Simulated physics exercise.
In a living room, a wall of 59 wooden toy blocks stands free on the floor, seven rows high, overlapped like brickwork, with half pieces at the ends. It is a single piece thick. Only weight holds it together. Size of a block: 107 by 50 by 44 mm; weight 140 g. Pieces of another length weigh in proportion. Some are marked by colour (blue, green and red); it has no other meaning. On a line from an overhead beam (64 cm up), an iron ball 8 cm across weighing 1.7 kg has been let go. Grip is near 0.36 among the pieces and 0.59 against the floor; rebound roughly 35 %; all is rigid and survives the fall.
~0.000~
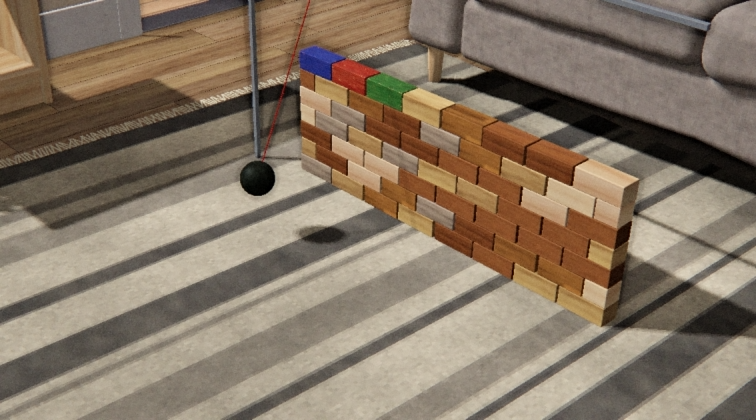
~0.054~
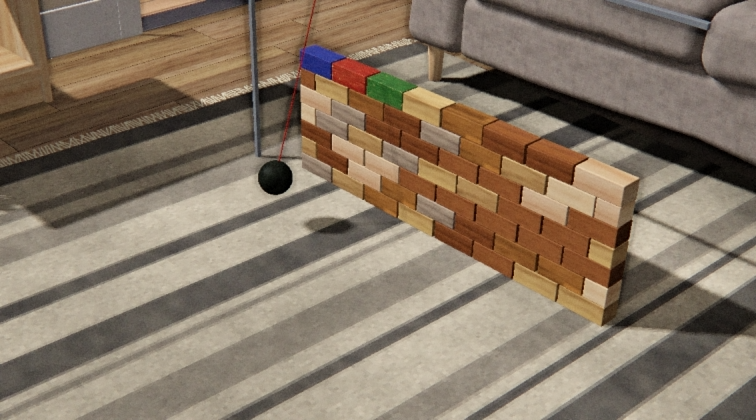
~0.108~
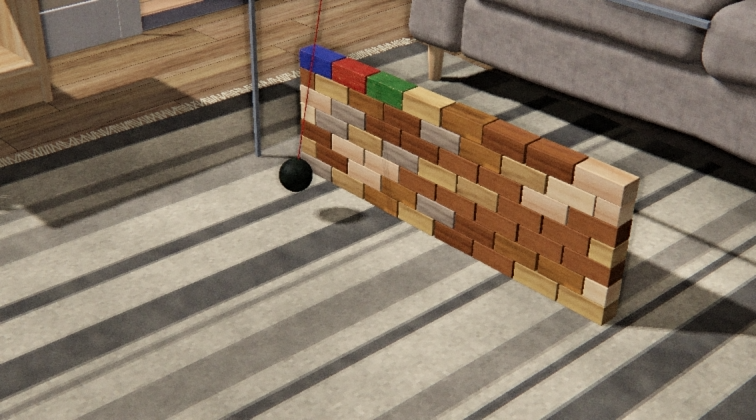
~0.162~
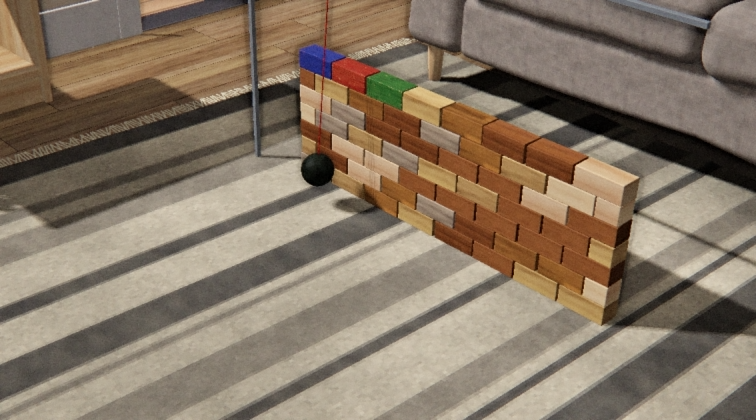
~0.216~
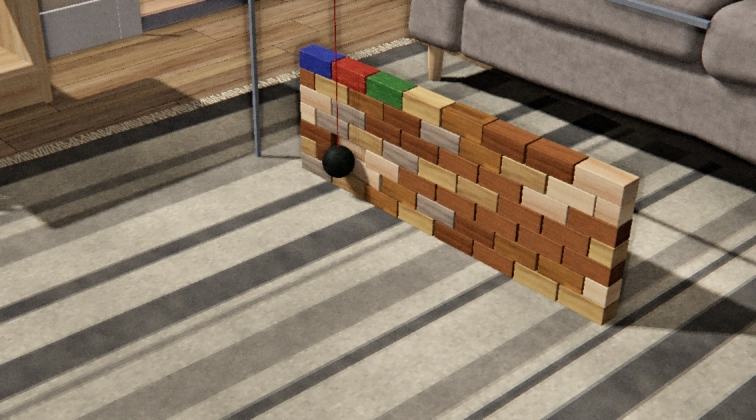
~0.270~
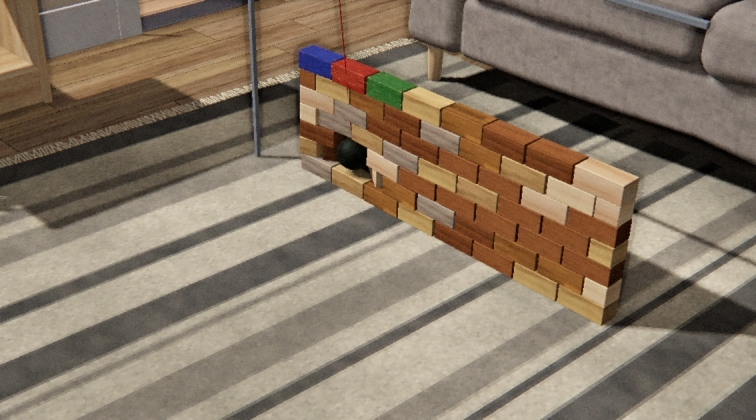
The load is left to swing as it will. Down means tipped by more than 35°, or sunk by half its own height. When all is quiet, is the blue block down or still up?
That block stays up.
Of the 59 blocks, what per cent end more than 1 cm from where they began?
Shifted: 15 per cent.
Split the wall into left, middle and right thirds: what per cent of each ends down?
In per cent: Left 0, middle 0, right 0.
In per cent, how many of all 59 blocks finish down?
Near 0 per cent.
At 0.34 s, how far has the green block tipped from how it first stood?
Some 5°.
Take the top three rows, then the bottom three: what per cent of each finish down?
From the top 0, from the bottom 0 per cent.
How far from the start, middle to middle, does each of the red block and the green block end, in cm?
Red 0, green 0.
By 0.34 s, line 12° past plumb; none of the 59 blocks down, 17 disturbed; blue block tilted 4°; red block tilted 4°.
By 0.66 s, line 13° past plumb; 1 of the 59 blocks down; blue block tilted 9°; red block tilted 8°.
When it is over (1.5 s), line 9° before plumb; 1 of the 59 blocks down; blue block moved 5 mm; red block unmoved; green block moved 7 mm. In pixels of the last frame, middles, blue block near (321, 62), red block near (356, 76).
